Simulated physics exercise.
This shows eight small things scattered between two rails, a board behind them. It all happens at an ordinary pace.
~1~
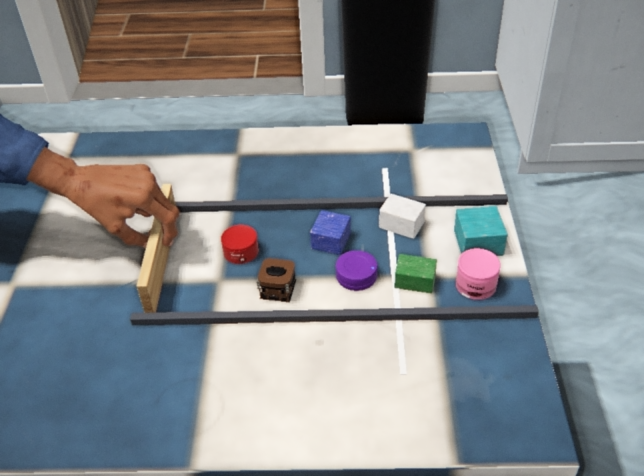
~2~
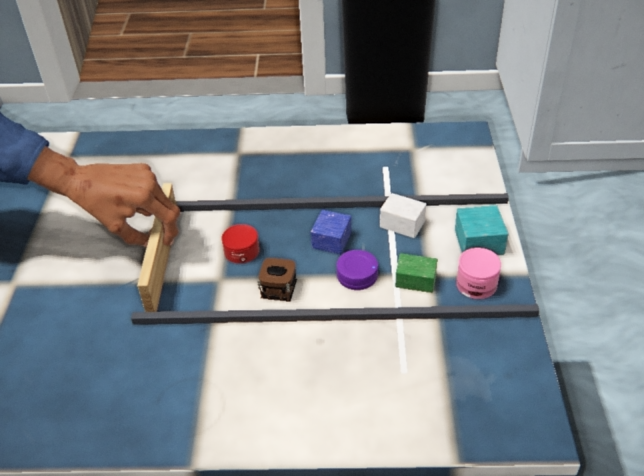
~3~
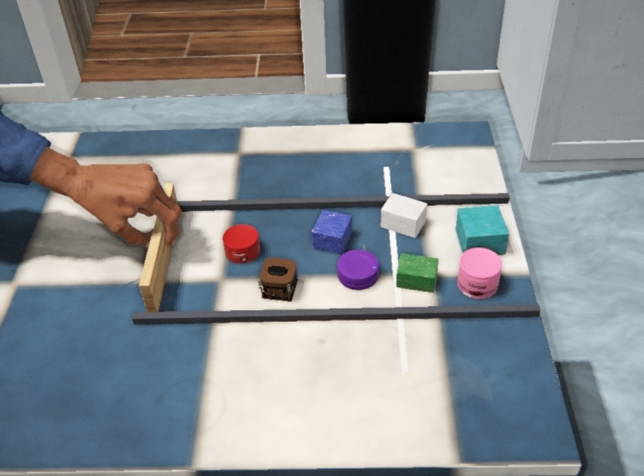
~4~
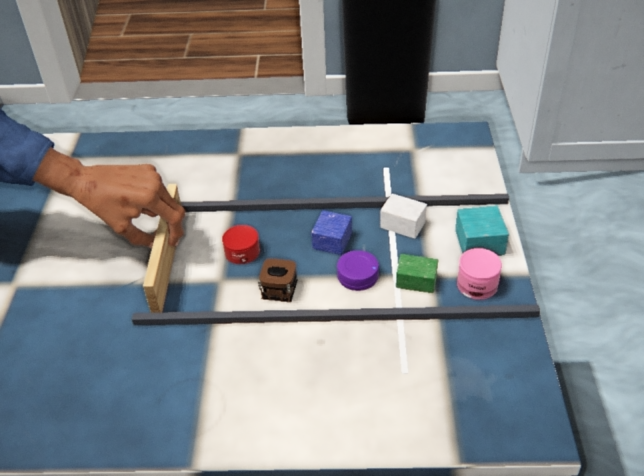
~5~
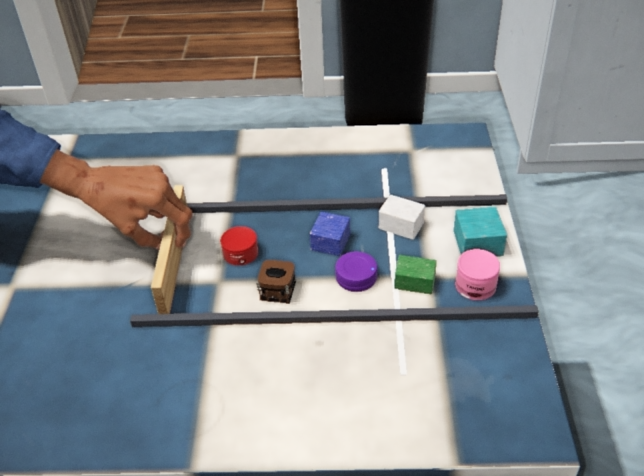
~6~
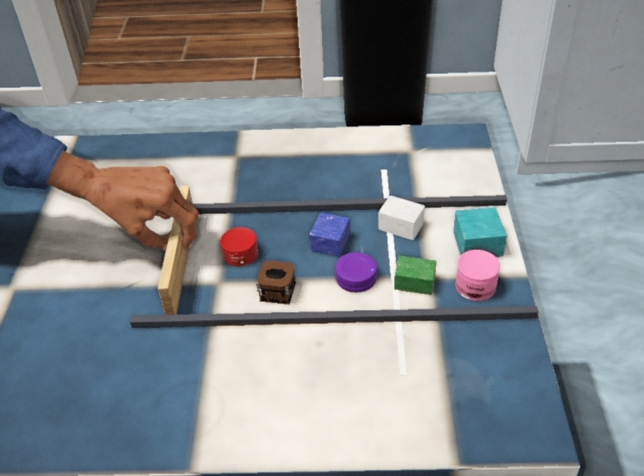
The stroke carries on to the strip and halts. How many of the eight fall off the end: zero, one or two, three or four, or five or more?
The number that fall off is zero.
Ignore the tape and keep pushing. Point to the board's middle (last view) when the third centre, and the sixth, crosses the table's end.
Near (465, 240) and (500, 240).
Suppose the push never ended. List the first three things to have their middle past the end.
In order: The pink tub, the green block, the turquoise block.
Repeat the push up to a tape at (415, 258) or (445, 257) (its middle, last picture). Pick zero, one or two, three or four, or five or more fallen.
For each place: One or two; 1 or 2.
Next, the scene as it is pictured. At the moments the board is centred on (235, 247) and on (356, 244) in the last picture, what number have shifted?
1 and 7.
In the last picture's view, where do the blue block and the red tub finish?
The blue block at (411, 230), the red tub at (411, 255).
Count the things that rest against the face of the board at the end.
It touches 3.
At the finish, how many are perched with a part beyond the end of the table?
That would be 1.
Soon after, none off yet; turquoise block at rest near (479, 233); pink tub at rest near (477, 276); green block at rest near (415, 275).
At rest, the number that fall off is zero.
